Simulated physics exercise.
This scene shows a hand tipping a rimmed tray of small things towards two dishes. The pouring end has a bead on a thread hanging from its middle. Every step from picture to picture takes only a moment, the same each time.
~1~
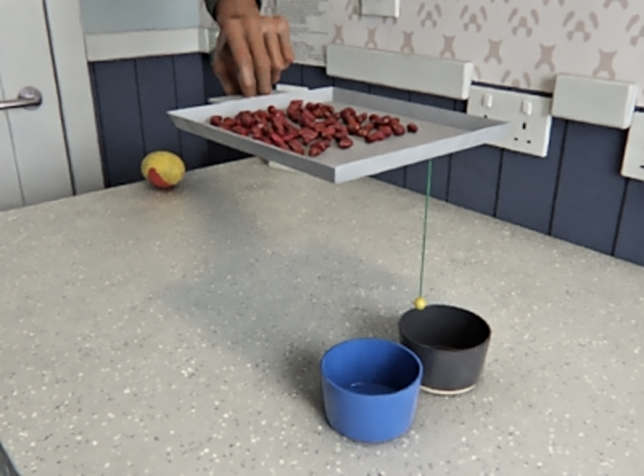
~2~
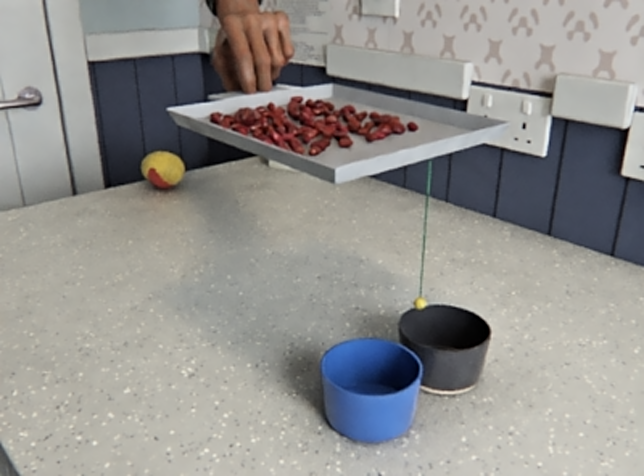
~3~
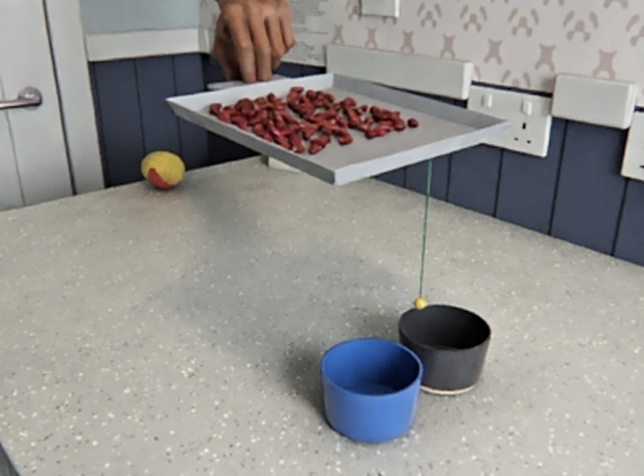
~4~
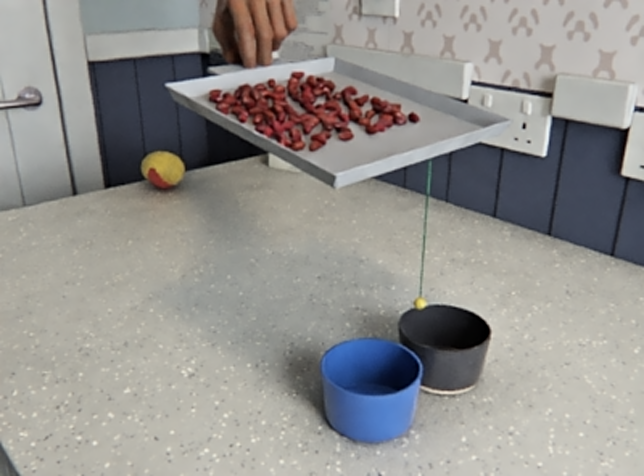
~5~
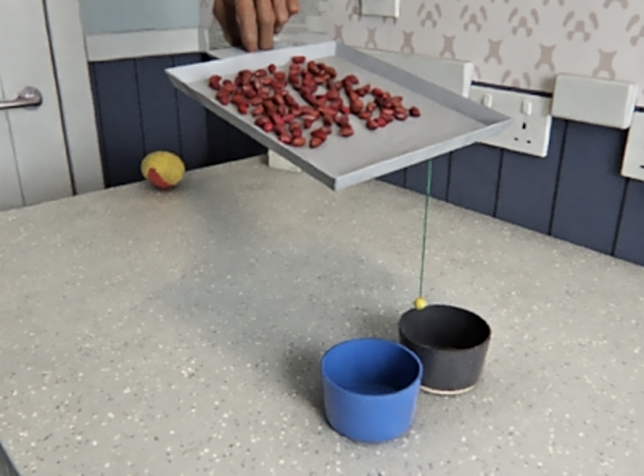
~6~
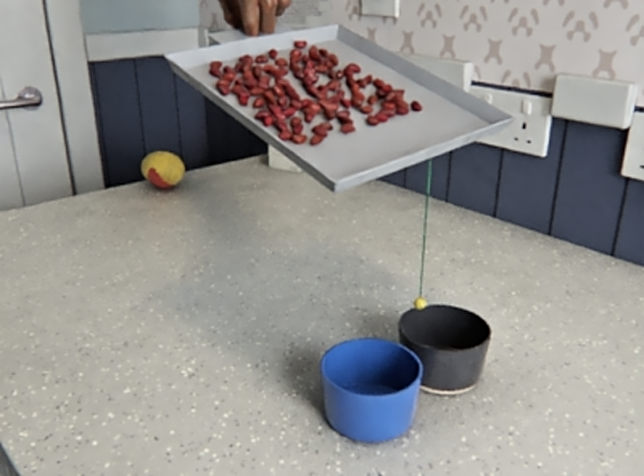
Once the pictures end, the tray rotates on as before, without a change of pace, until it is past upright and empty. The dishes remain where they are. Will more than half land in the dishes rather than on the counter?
Yes.
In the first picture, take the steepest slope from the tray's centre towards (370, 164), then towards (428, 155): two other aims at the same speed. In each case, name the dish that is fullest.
Try 1: Left-side dish. Try 2: Right-side dish.
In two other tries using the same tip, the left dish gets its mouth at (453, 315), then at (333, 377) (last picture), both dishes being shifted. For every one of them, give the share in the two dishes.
It works out to 0 percent and then 70 percent.
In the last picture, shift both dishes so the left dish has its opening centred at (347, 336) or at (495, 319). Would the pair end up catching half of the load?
At place one a lesser share; at place two a lesser share.
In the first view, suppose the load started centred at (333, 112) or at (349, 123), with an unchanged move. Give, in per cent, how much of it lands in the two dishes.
70 and 80 per cent.
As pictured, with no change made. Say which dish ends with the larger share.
Answer: The one at left.
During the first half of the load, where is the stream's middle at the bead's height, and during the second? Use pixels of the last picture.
It passes near (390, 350) first and then near (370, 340).
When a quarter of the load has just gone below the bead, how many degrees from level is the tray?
Roughly 65°.
Shortly afterwards, tray tipped steeply; near two thirds on the tray; a little in the left dish; only a few outside both; near a third in the air.
Next, tray tipped past a quarter turn; near half in the left dish; a little in the right dish; near a third outside both; a little in the air.
Some moments later, tray tipped past a quarter turn; near two thirds in the left dish; a little in the right dish; near a third outside both.
In the end, tray tipped past a quarter turn; near two thirds in the left dish; a little in the right dish; near a third outside both.
